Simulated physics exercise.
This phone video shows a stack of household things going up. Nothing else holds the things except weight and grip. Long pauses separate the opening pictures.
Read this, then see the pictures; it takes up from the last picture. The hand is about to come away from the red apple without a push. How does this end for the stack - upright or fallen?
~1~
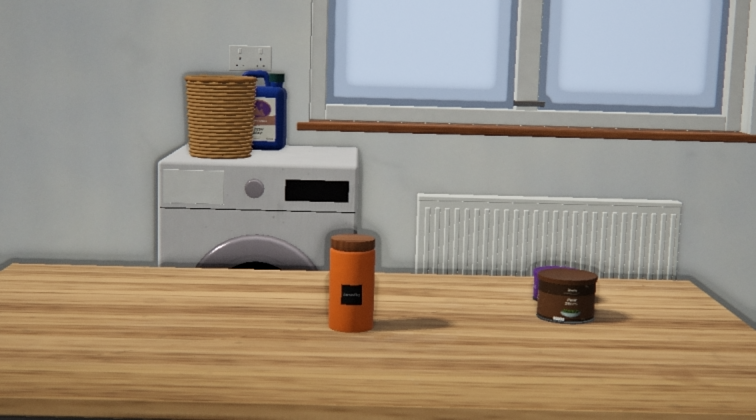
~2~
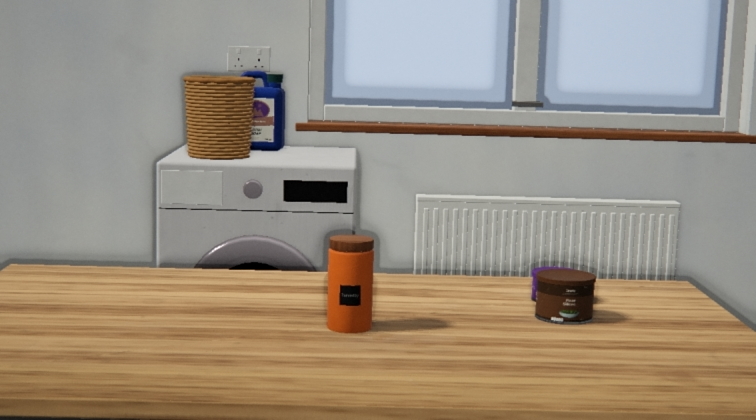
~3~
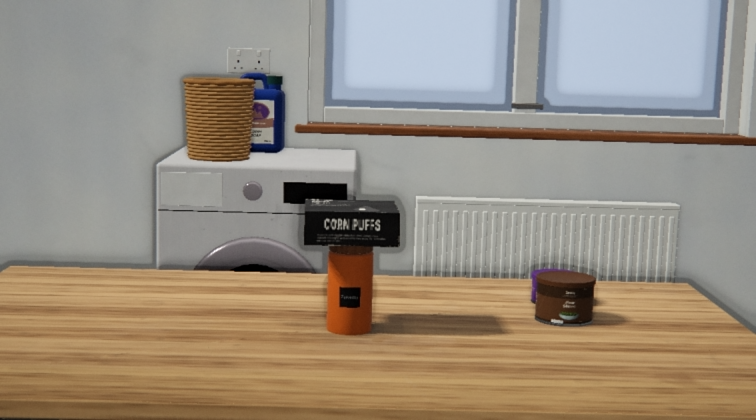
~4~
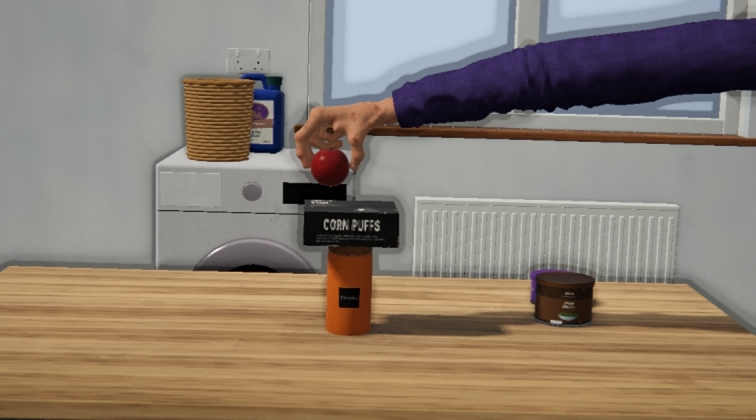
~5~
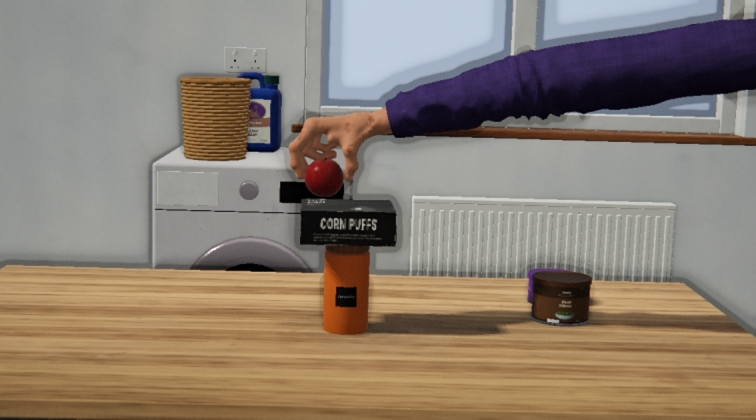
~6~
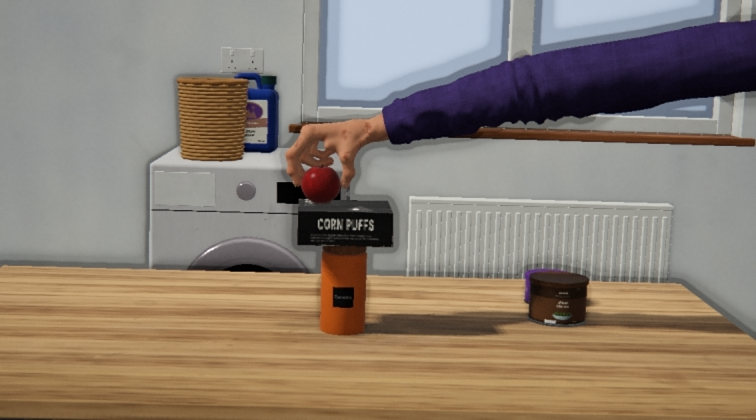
It ends upright.
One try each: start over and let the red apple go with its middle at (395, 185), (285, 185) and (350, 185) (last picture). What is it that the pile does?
First the pile topples, second it topples, third it remains standing.
Then, 1.00 s on from there, no change.
Then, 2.10 s on from there, things are still on the move.
In the end, all 5 unmoved. At the end, from the last picture's camera, red apple near (319, 185). The pile stays up.
